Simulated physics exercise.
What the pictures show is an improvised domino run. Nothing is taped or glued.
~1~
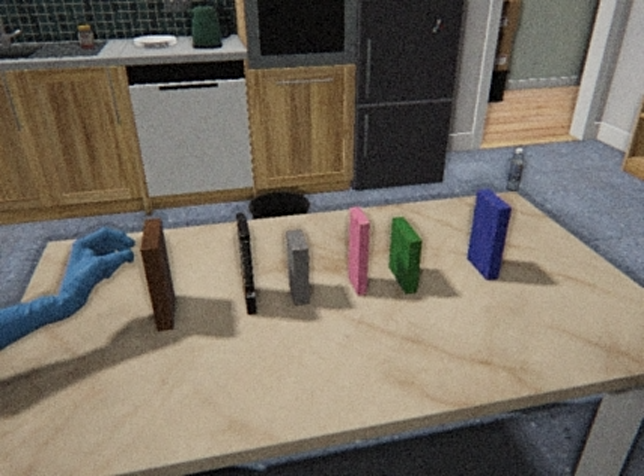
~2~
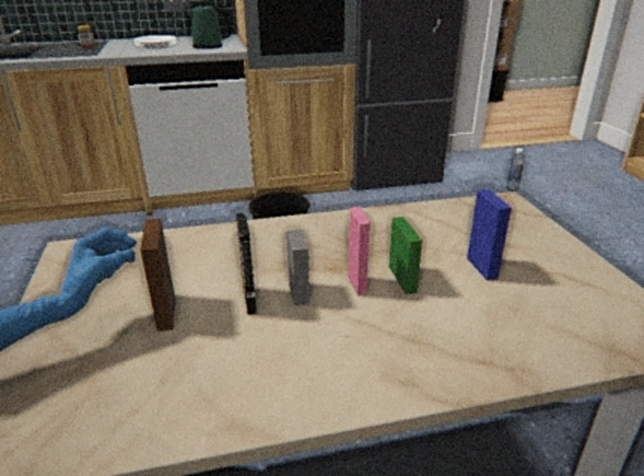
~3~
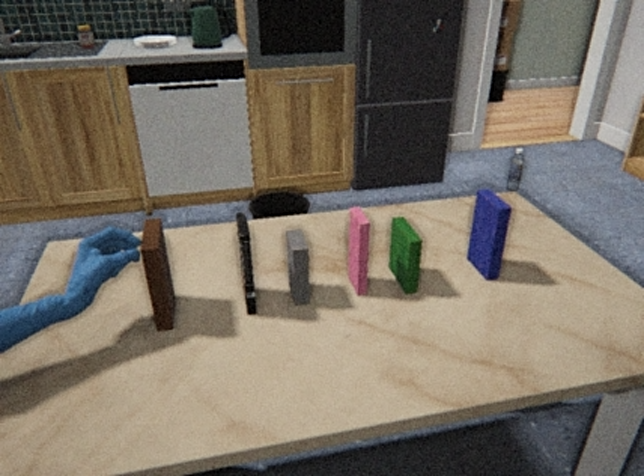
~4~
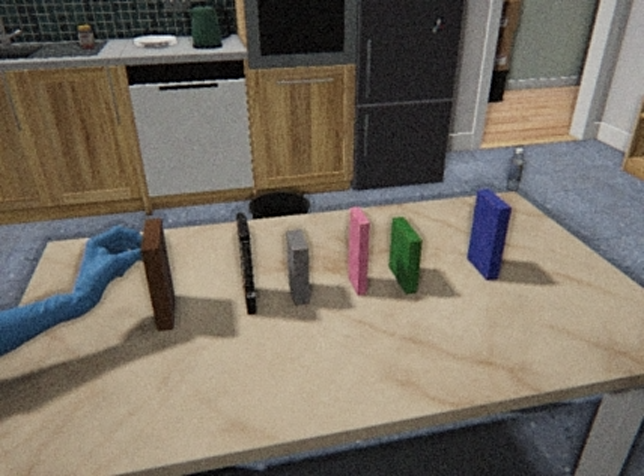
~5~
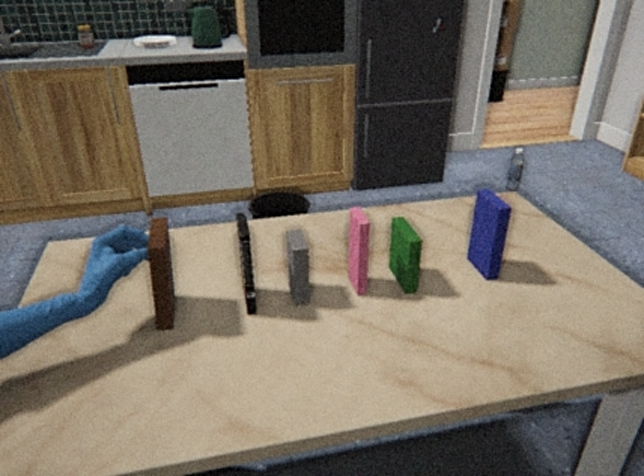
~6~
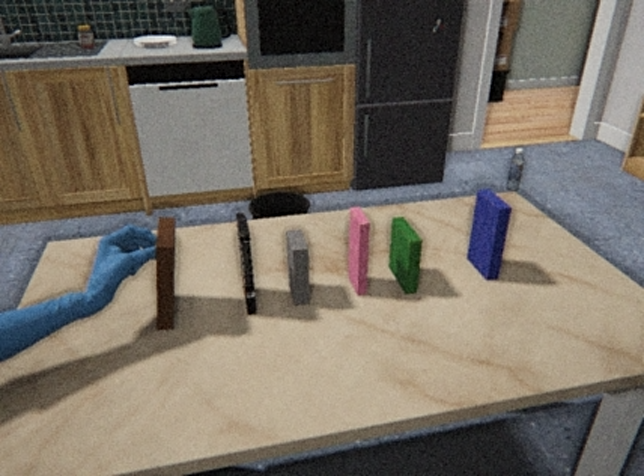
On a kitchen table, a blue-gloved hand pushes a brown board, tilting it slightly right.
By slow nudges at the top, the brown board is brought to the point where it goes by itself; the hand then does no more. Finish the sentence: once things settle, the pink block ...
Once things settle, the pink block has toppled.
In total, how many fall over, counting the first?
The count is 5.
Then, 0.50 s on from there, brown board 90° over; black packet turned 26° from how it was put; grey block turned 27° from how it was put.
Then, 0.80 s on from there, brown board 90° over; pink block turned 39° from how it was put near (398, 252); black packet on its side; grey block on its side.
In the end, toppled on the table, black packet, green block, grey block and pink block. At the end, from the last picture's camera, pink block near (420, 263).
